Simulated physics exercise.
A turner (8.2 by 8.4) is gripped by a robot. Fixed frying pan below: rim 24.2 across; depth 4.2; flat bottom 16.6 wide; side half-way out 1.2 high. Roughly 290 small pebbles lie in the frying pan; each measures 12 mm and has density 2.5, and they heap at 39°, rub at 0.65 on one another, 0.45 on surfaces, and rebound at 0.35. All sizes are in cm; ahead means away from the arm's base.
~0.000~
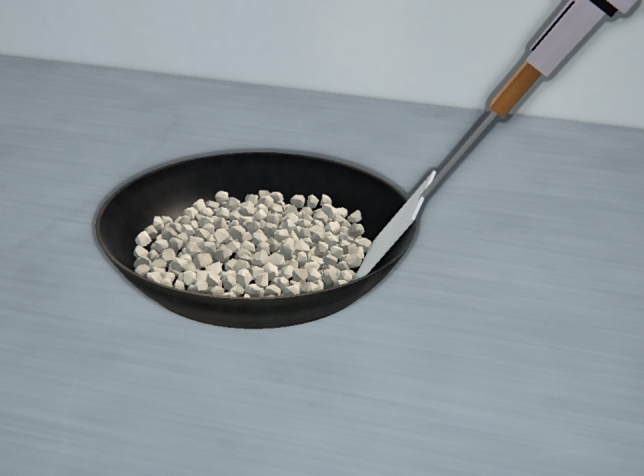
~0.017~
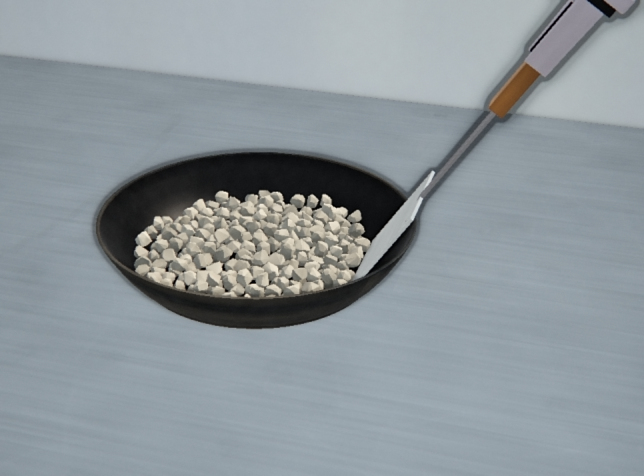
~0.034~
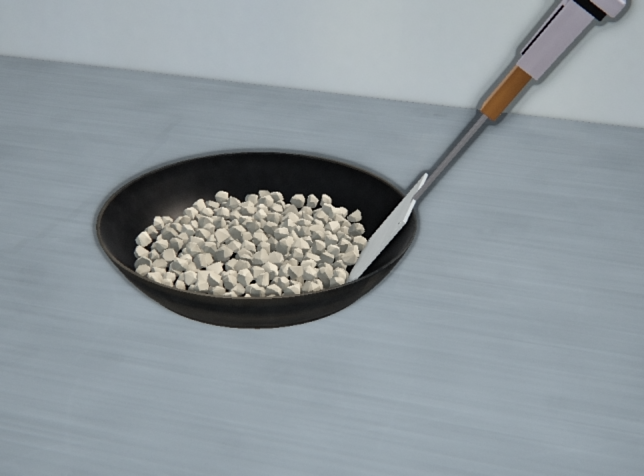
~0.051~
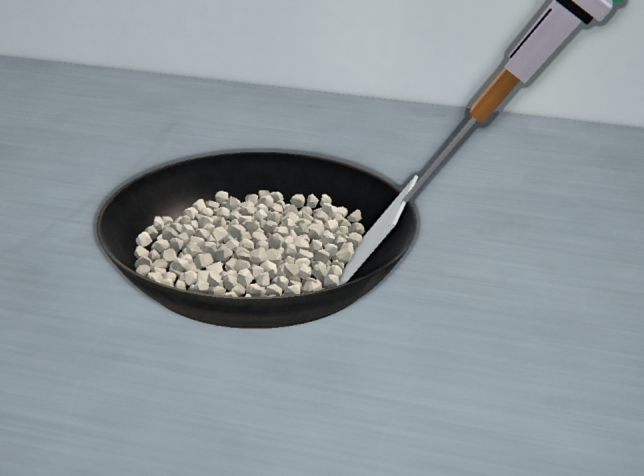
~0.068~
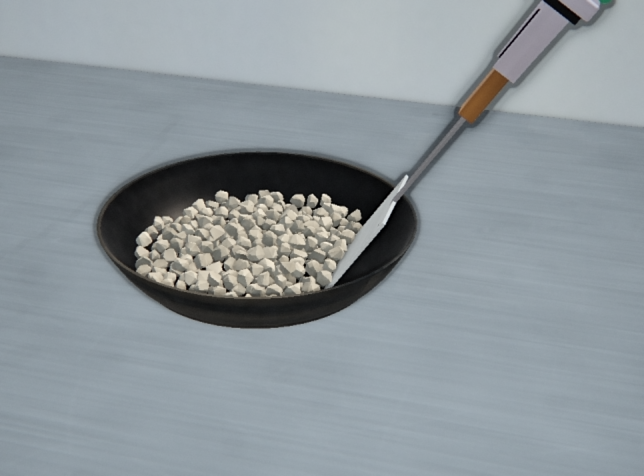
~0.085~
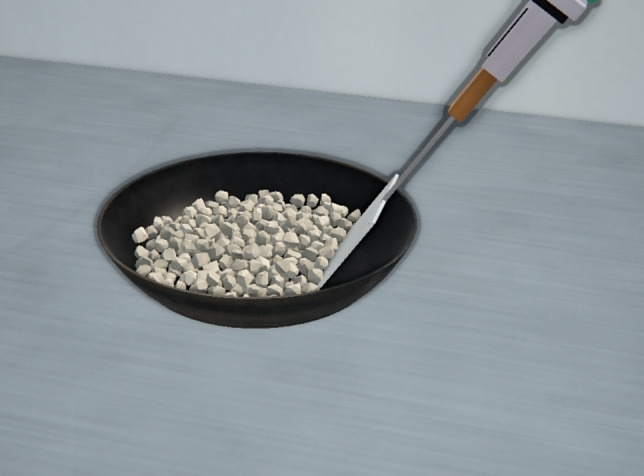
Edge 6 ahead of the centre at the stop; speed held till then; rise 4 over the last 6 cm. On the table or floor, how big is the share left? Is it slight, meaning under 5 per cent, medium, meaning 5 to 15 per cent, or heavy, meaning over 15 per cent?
It is slight, under 5 per cent.
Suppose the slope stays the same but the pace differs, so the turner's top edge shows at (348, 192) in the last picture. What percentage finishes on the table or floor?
Some 5 percent.
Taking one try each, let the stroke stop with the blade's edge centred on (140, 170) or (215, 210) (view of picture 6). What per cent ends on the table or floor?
Roughly 30 and 0 per cent.
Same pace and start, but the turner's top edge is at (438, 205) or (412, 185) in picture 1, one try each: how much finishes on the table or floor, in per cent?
I'd say near 0 per cent for the first and near 0 per cent for the second.
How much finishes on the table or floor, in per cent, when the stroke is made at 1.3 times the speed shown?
Around 5 percent would finish on the table or floor.
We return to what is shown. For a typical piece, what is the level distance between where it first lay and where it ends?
Distance: Around 4 cm.
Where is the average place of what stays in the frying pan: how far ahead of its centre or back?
It rests close to 4.5 centimetres ahead of centre.
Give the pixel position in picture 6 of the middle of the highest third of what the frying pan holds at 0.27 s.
Near (167, 211).
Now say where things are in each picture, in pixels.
In the first frame, the turner top edge at (425, 194), sloping 57°; upper third of the load around (259, 240), from x 140 to 365, top at y 195; 287 in the frying pan.
In the second frame, the turner top edge at (423, 194), sloping 57°; upper third of the load around (260, 240), from x 140 to 360, top at y 195.
In the third frame, the turner top edge at (416, 197), sloping 57°; upper third of the load around (263, 242), from x 140 to 360, top at y 195.
In the fourth frame, the turner top edge at (406, 199), sloping 57°; upper third of the load around (269, 242), from x 140 to 355, top at y 195.
In the fifth frame, the turner top edge at (396, 198), sloping 57°; upper third of the load around (267, 241), from x 140 to 355, top at y 195.
In the sixth frame, the turner top edge at (386, 197), sloping 57°; upper third of the load around (262, 238), from x 140 to 355, top at y 195; 287 in the frying pan.
After 0.18 s, sloping 57°, highest piece 4 above the table; 287 in the frying pan.
After 0.27 s, sloping 57°, highest piece 6 above the table; 284 in the frying pan, 3 on the blade or in flight.
After 0.52 s, sloping 57°, highest piece 5 above the table; 282 in the frying pan, 5 on the table or floor.
After 1.57 s, sloping 57°, highest piece 5 above the table; 282 in the frying pan, 5 on the table or floor.
In the end, 282 in the frying pan, 5 on the table or floor. That is 2 % on the table or floor.
